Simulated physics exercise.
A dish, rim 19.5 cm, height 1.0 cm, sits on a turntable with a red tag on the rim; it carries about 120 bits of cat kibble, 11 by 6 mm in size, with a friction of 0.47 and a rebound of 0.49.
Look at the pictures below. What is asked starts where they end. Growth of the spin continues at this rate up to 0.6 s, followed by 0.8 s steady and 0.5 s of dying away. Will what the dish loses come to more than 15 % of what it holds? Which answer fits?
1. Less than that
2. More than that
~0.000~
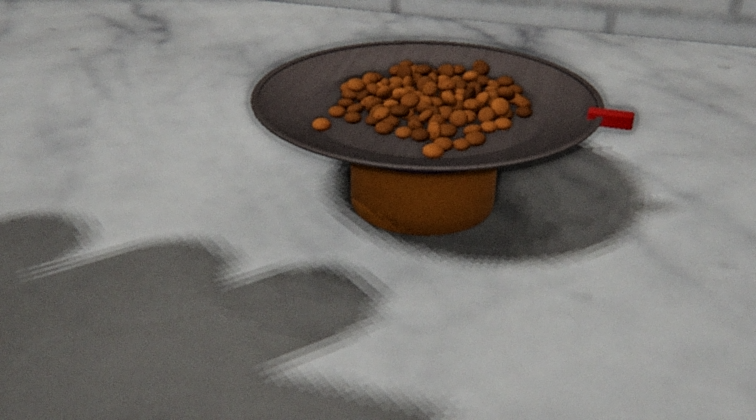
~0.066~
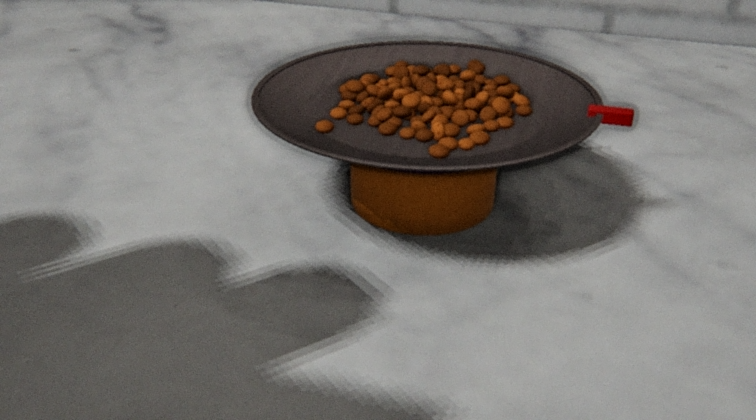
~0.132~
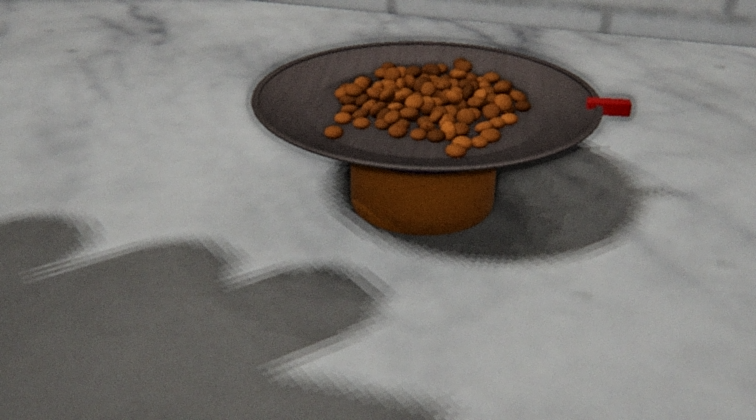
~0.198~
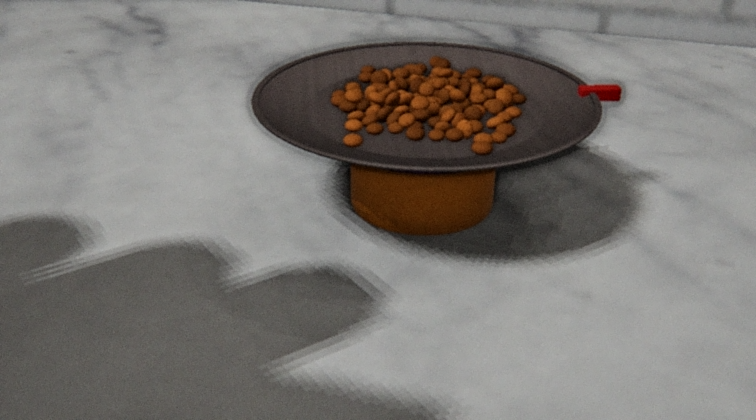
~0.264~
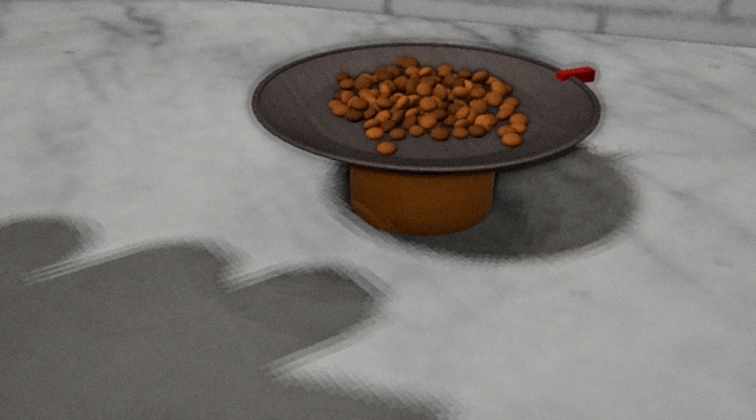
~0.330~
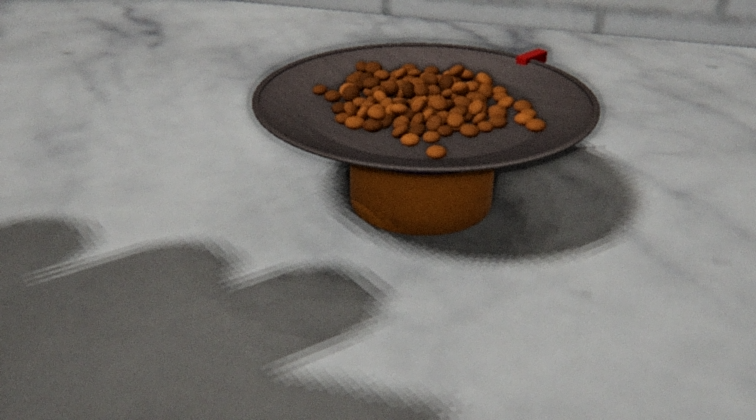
More than that (2).
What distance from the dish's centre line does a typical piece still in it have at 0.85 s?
7.5 cm.
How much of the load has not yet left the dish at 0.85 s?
Something like 65 per cent is still there.
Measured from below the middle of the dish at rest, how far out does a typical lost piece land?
About 16 cm.
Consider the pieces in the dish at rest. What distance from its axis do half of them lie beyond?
Result: Roughly 1.5 centimetres.
Then, at 0.85 s, fallen in front of where it stops 5 %, dish 65 %, fallen right of where it stops 5 %, in the air 25 %; middle of the pieces not yet landed near (429, 105).
After 1.28 s, fallen behind where it stops 20 %, fallen in front of where it stops 25 %, dish 20 %, fallen right of where it stops 20 %, fallen left of where it stops 15 %; middle of the pieces not yet landed near (435, 95).
Then, at 1.67 s, fallen behind where it stops 25 %, fallen in front of where it stops 25 %, dish 15 %, fallen right of where it stops 20 %, fallen left of where it stops 15 %; middle of the pieces not yet landed near (421, 101).
After 2.05 s, fallen behind where it stops 25 %, fallen in front of where it stops 25 %, dish 15 %, fallen right of where it stops 20 %, fallen left of where it stops 15 %; middle of the pieces not yet landed near (420, 102).
At rest (2.3 s), fallen behind where it stops 25 %, fallen in front of where it stops 25 %, dish 15 %, fallen right of where it stops 20 %, fallen left of where it stops 15 %.
